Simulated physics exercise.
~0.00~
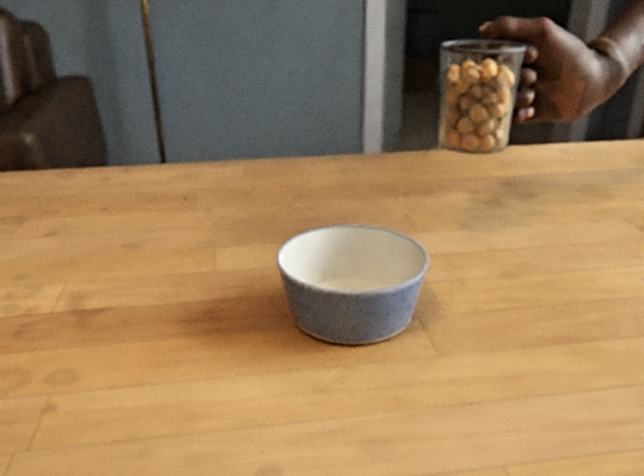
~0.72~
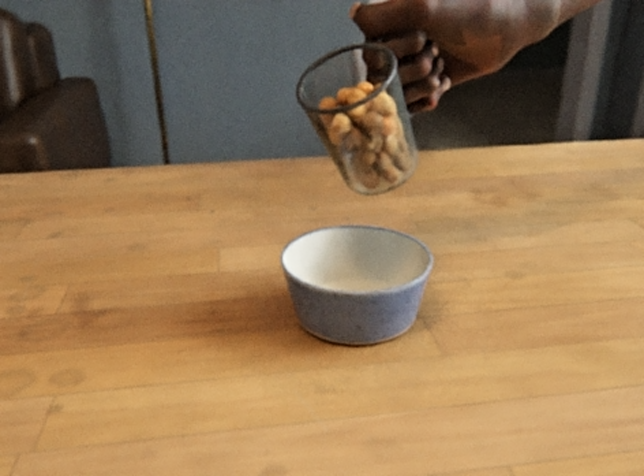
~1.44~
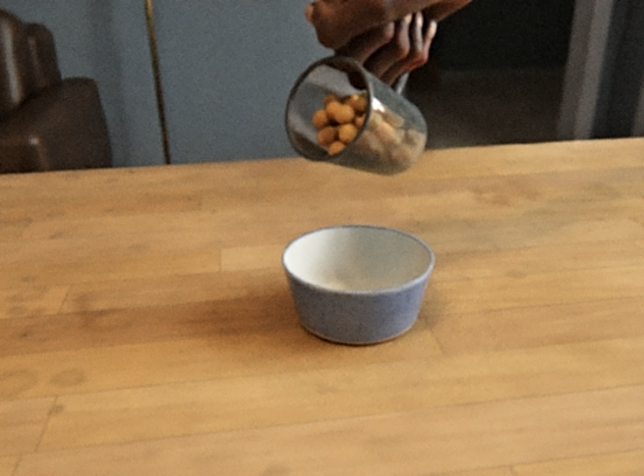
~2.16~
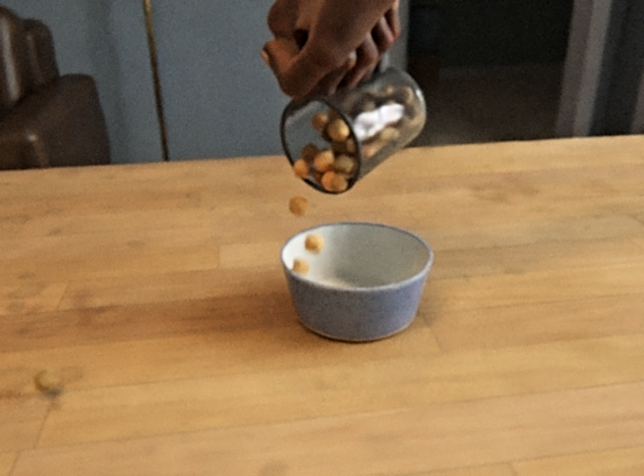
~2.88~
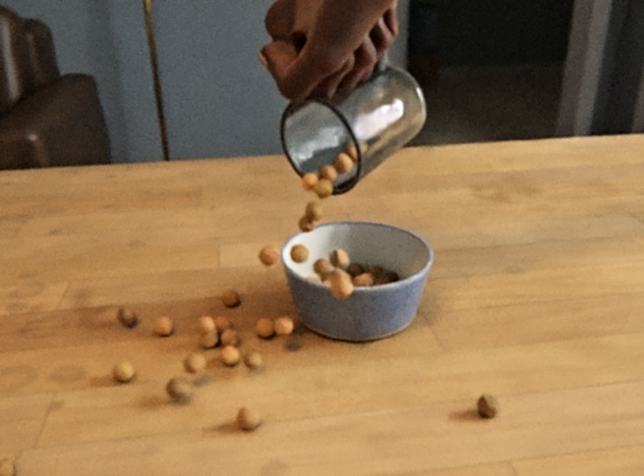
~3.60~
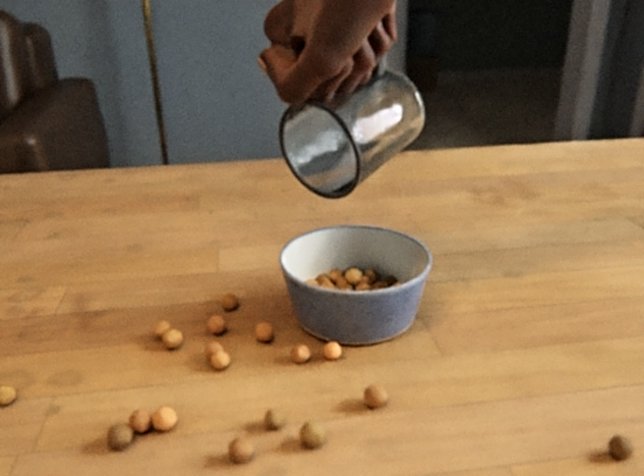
Small round wooden beads tumbling from a hand-tipped clear cup, some landing in a blue bowl, many scattering across the wooden table.
